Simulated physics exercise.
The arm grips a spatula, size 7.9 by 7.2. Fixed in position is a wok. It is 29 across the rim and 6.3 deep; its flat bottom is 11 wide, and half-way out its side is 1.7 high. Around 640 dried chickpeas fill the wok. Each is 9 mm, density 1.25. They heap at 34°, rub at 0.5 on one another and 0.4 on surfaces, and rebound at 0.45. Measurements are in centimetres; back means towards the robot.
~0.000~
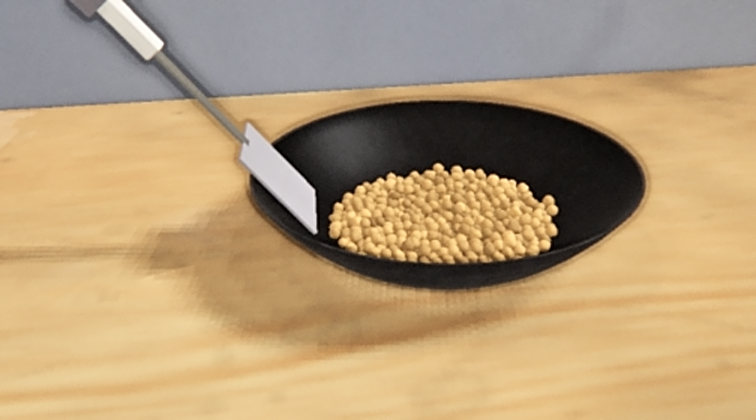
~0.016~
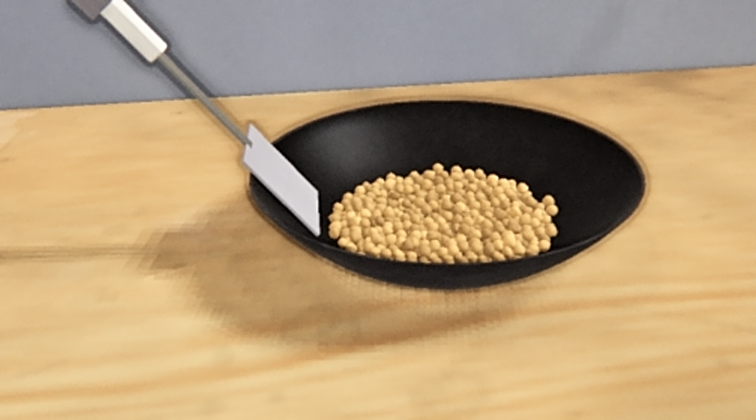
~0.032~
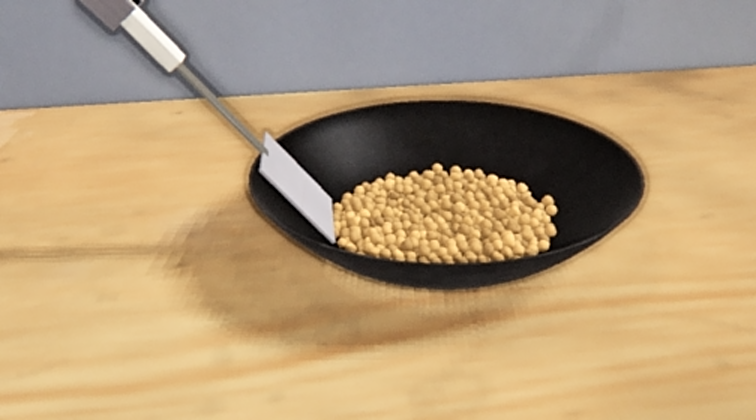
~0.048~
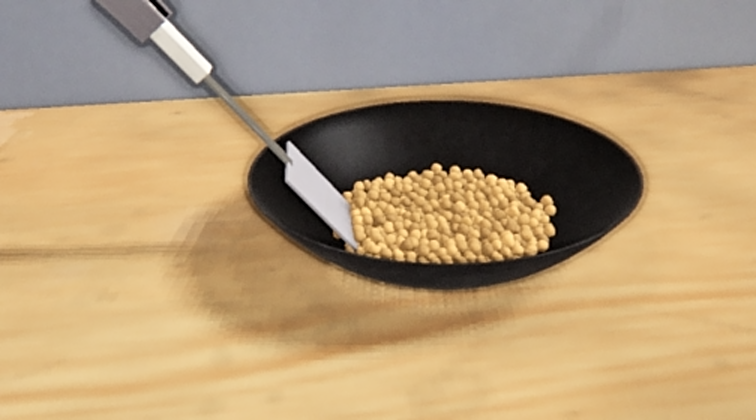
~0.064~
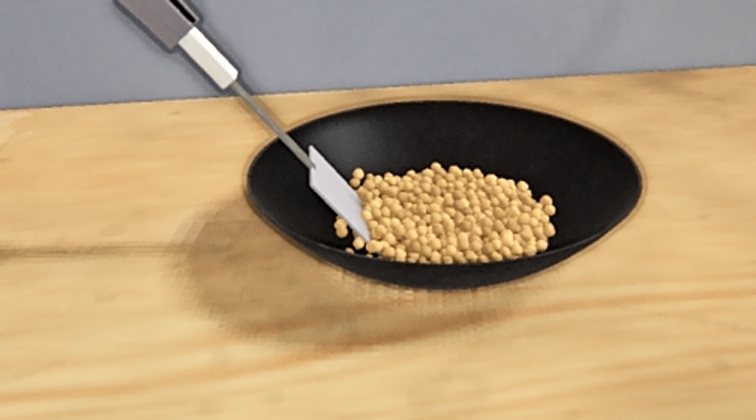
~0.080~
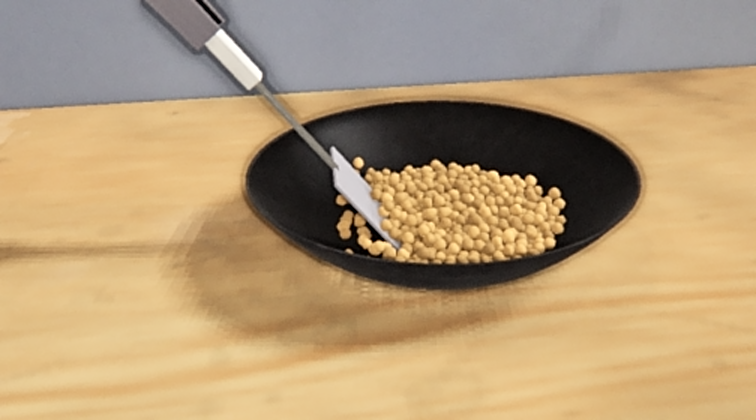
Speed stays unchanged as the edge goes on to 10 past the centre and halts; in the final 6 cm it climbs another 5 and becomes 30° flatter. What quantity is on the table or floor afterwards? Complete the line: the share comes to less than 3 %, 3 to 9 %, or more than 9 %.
The share comes to more than 9 %.
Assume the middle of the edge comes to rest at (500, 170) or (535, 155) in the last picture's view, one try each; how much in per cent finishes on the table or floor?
First try roughly 5 percent, second roughly 10 percent.
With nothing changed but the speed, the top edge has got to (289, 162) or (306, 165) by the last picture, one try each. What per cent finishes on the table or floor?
Estimates: About 5 %, about 15 %.
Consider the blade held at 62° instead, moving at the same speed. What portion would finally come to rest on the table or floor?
It would then be close to 20 %.
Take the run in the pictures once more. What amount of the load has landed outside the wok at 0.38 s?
I'd say close to 5 in a hundred.
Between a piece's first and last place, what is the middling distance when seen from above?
Level distance of roughly 4 cm.
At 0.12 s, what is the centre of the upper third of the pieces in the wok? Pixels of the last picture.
I'd put it close to (477, 201) in the last picture.
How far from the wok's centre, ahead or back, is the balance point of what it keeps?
Forward offset: Roughly 3.5 cm.
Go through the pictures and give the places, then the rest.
The first frame shows the spatula top edge at (243, 140), sloping 53°; upper third of the load around (448, 214), from x 335 to 550, top at y 170; 644 in the wok.
The second frame shows the spatula top edge at (246, 142), sloping 53°; upper third of the load around (447, 214), from x 335 to 550, top at y 170.
The third frame shows the spatula top edge at (263, 150), sloping 53°; upper third of the load around (447, 214), from x 335 to 550, top at y 170.
The fourth frame shows the spatula top edge at (287, 160), sloping 53°; upper third of the load around (441, 212), from x 340 to 550, top at y 170.
The fifth frame shows the spatula top edge at (311, 165), sloping 53°; upper third of the load around (436, 209), from x 340 to 550, top at y 170.
The sixth frame shows the spatula top edge at (334, 165), sloping 53°; upper third of the load around (446, 205), from x 340 to 560, top at y 165; 644 in the wok.
After 0.12 s, sloping 53°, highest piece 5 above the table; 644 in the wok.
After 0.16 s, sloping 45°, highest piece 6 above the table; 644 in the wok.
After 0.38 s, sloping 23°, highest piece 16 above the table; 499 in the wok, 44 on the table or floor, 101 on the blade or in flight.
After 1.43 s, sloping 23°, highest piece 4 above the table; 498 in the wok, 146 on the table or floor.
In the end, 498 in the wok, 146 on the table or floor. That is 23 % on the table or floor.
